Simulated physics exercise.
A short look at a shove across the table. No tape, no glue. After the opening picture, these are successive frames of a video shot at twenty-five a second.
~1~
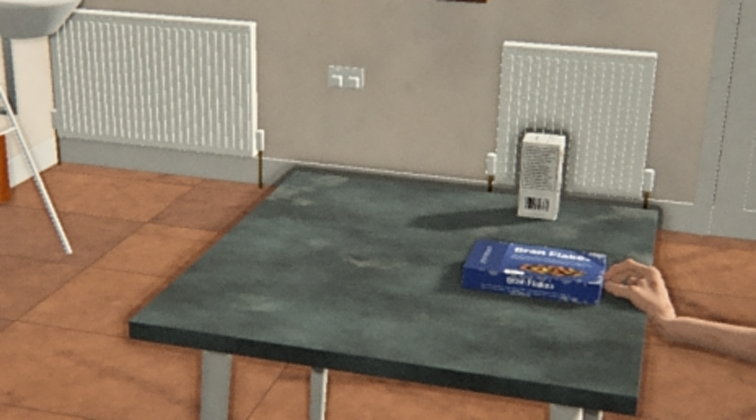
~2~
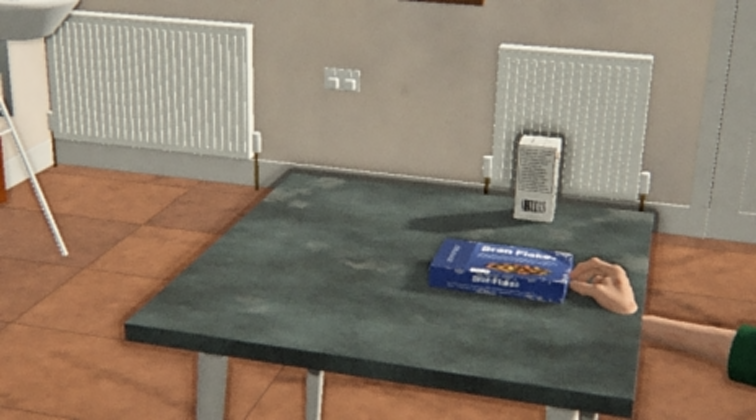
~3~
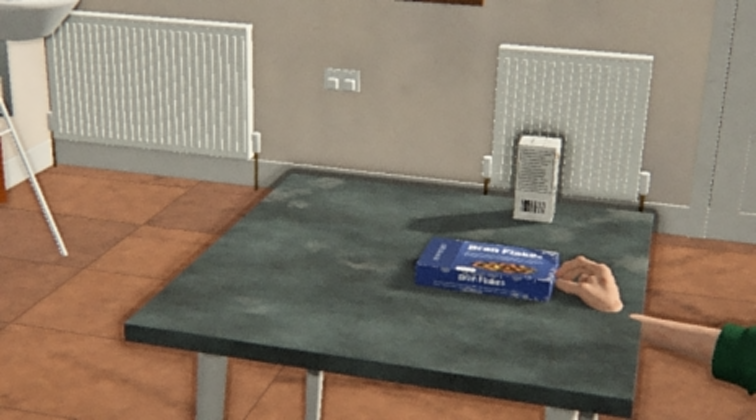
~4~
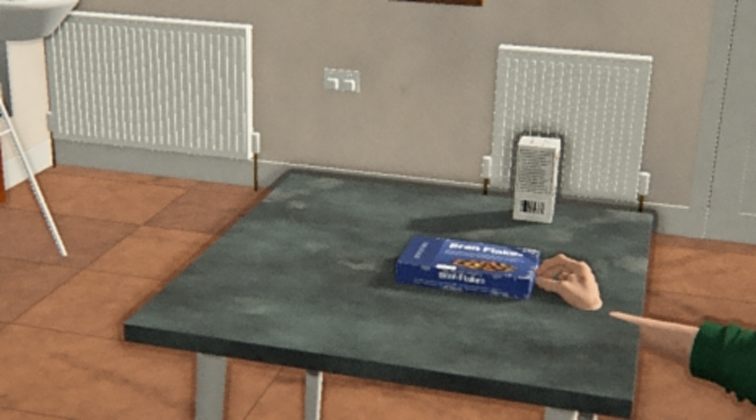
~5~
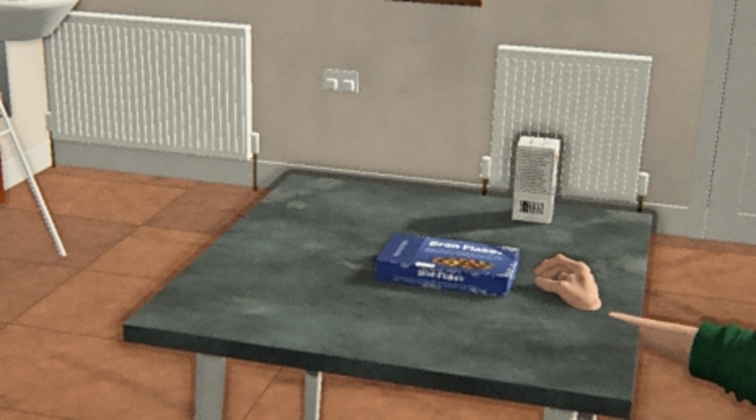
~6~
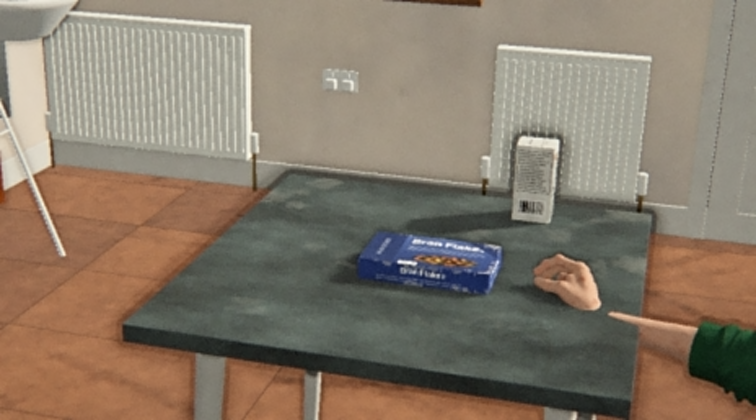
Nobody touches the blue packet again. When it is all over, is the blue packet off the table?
The blue packet is still on the table.
Then, 0.24 s on from there, blue packet shifted about its own width near (384, 256).
Then, 0.48 s on from there, blue packet resting near (384, 256).
In the end, moved from the start, blue packet. At the end, from the last picture's camera, blue packet near (384, 256).
